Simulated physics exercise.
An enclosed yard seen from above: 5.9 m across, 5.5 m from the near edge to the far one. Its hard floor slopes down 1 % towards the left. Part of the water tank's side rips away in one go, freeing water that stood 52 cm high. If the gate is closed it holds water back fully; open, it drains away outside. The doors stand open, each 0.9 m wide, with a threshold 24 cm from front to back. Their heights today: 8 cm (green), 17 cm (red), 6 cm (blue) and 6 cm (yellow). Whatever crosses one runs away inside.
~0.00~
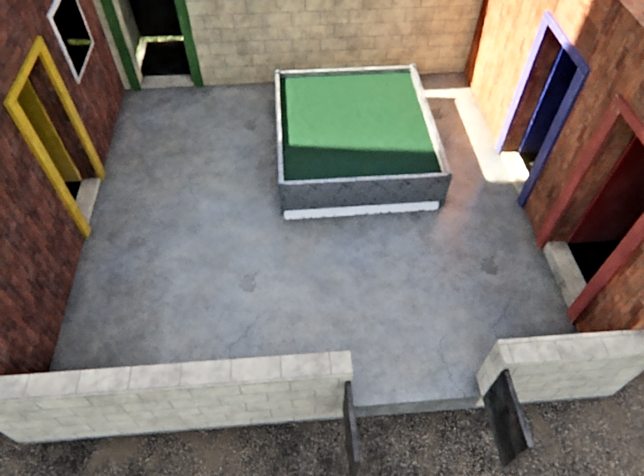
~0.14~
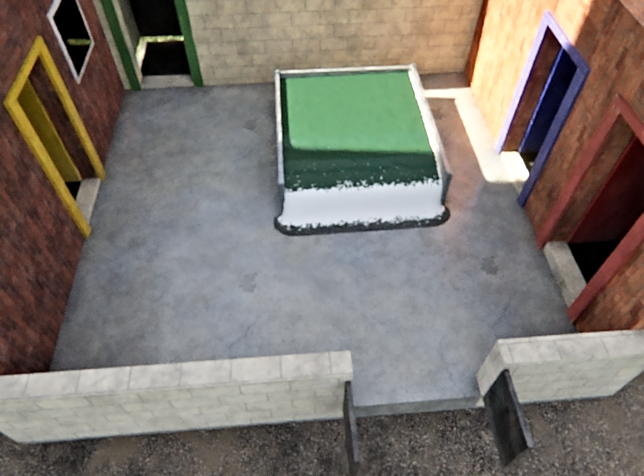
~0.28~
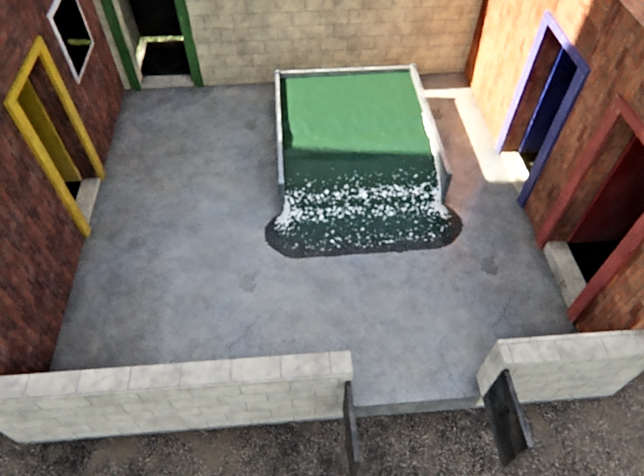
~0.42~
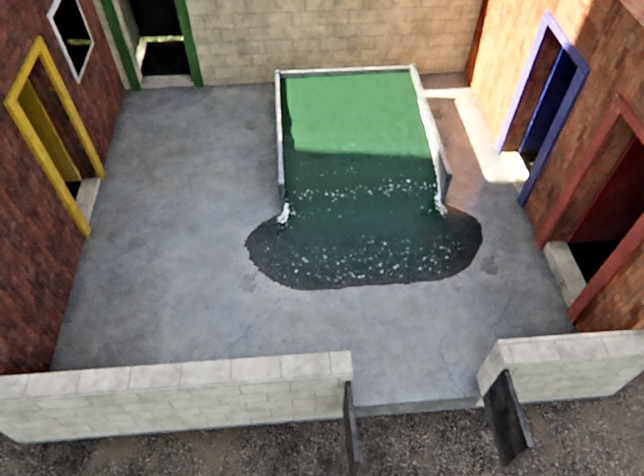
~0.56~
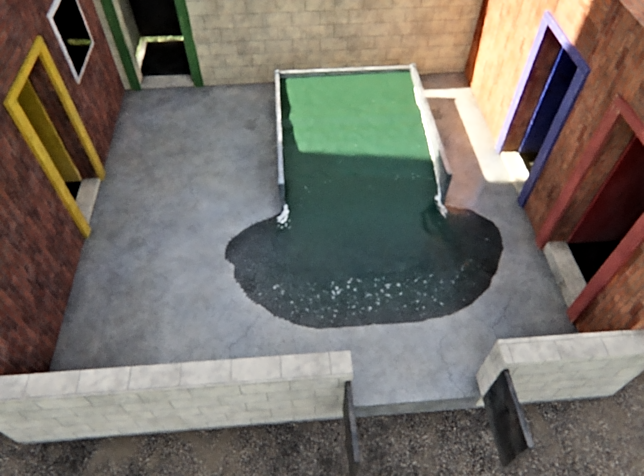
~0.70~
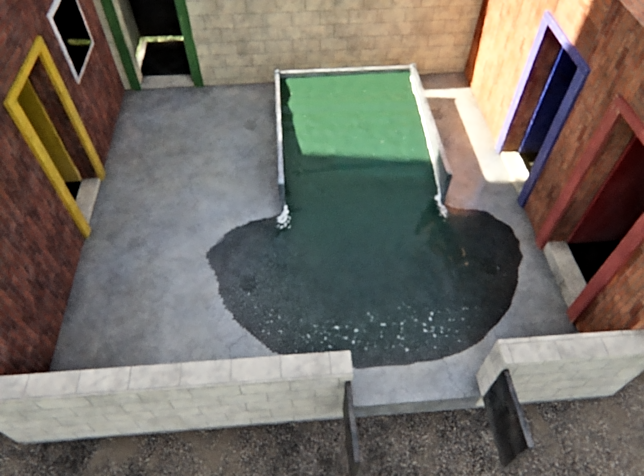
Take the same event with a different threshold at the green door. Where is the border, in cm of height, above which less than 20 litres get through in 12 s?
Close to 8.5 cm is just enough.
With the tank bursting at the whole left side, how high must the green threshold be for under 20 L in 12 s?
Some 25 cm.
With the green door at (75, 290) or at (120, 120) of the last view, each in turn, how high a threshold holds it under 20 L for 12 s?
Roughly 9.0 and 7.0 cm.
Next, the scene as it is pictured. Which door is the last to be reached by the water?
Last comes the green one.
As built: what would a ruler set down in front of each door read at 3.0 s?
Depths in cm: Green 0, red 14, blue 0, yellow 0.
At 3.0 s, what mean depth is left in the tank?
Some 15 cm.
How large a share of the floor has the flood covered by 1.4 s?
Some 35 per cent of it.
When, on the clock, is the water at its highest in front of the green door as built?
Near 6.0 s.
After 1.4 s water covers 35 % of the floor, deepest (28 cm) near (335, 385); it has not reached the green door.
After 3.0 s water covers 40 % of the floor, deepest (32 cm) near (41, 408); it has not reached the green door.
After 12.0 s water covers 95 % of the floor, deepest (10 cm) near (155, 104); 10 cm at the green door, 21 litres in over its 8 cm threshold.
At the green door as built, the water arrived by 5.0 s and peaked near 12 cm at 5.8 s.
With a threshold of 7.5 cm, 29 litres would have come in within the 12 s; with 10.5 cm, 2 litres. So under 20 litres takes about 8.5 cm.
